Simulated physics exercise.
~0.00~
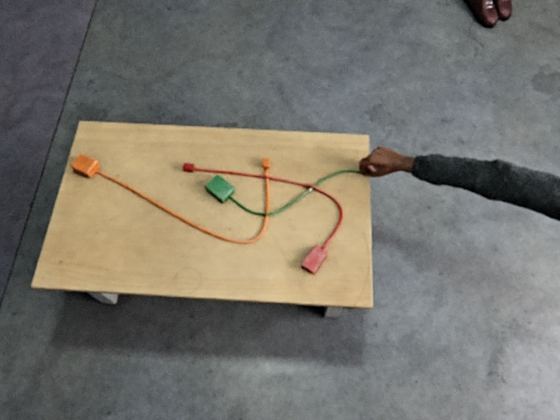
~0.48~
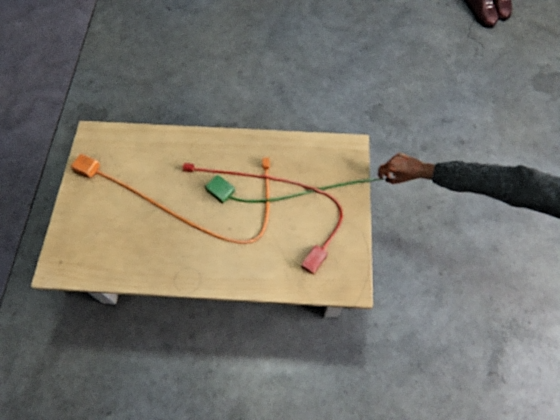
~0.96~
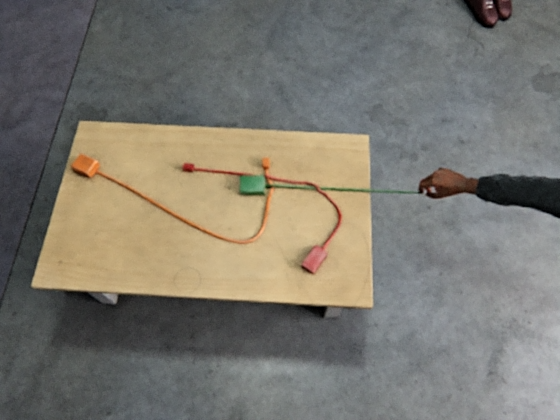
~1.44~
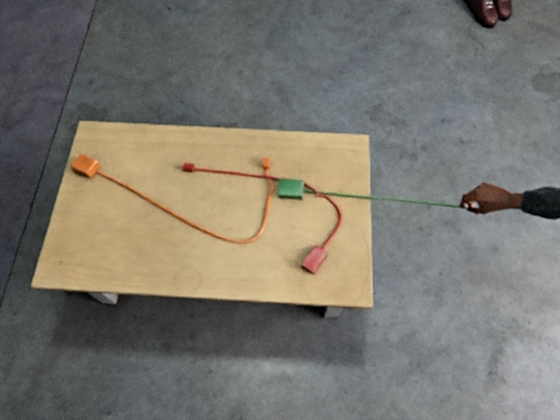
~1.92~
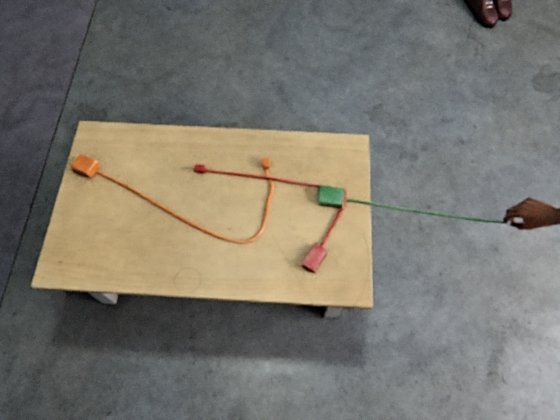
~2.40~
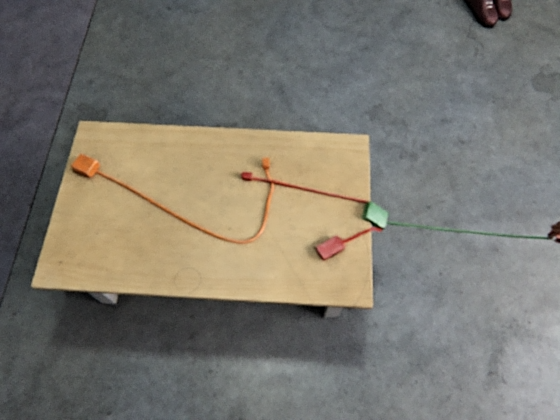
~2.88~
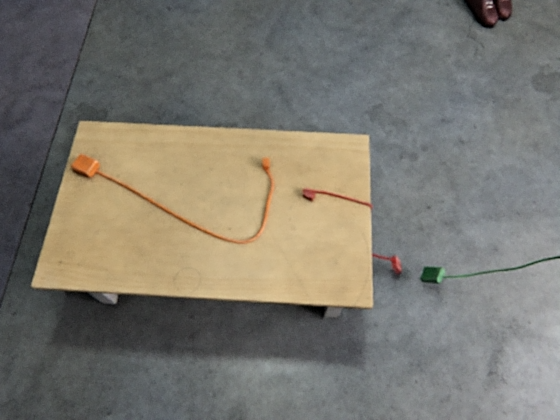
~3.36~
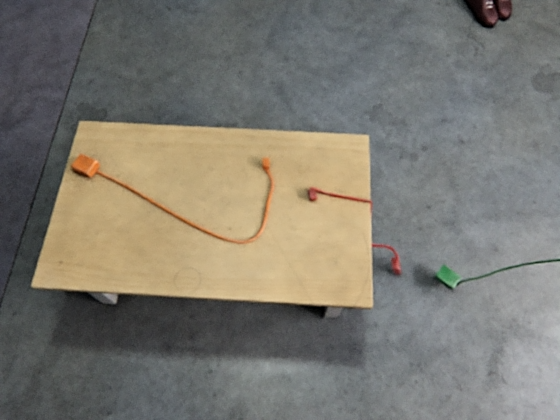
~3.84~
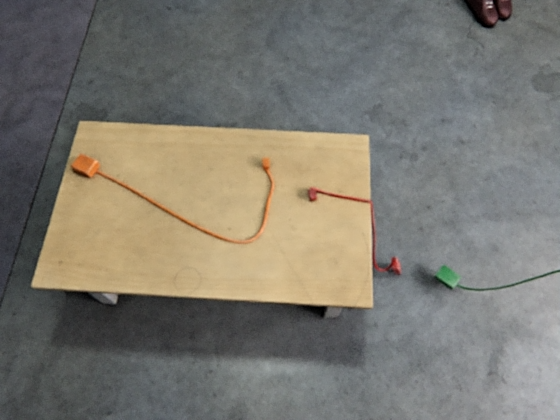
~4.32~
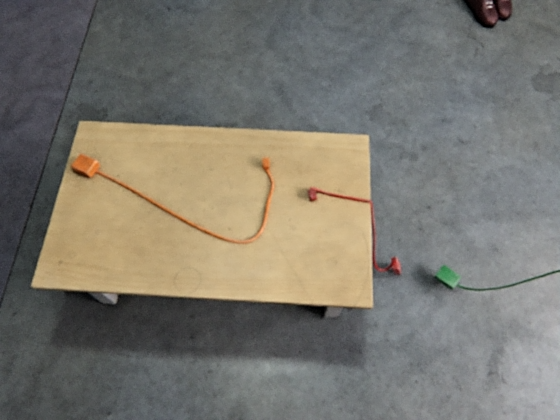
We see a hand pull a green cable rightward from among crossed cables on a wooden table, its green block catching the red cable and dragging it along until the green block leaves the table and the red cable hangs over the right edge, while the orange cable stays put.
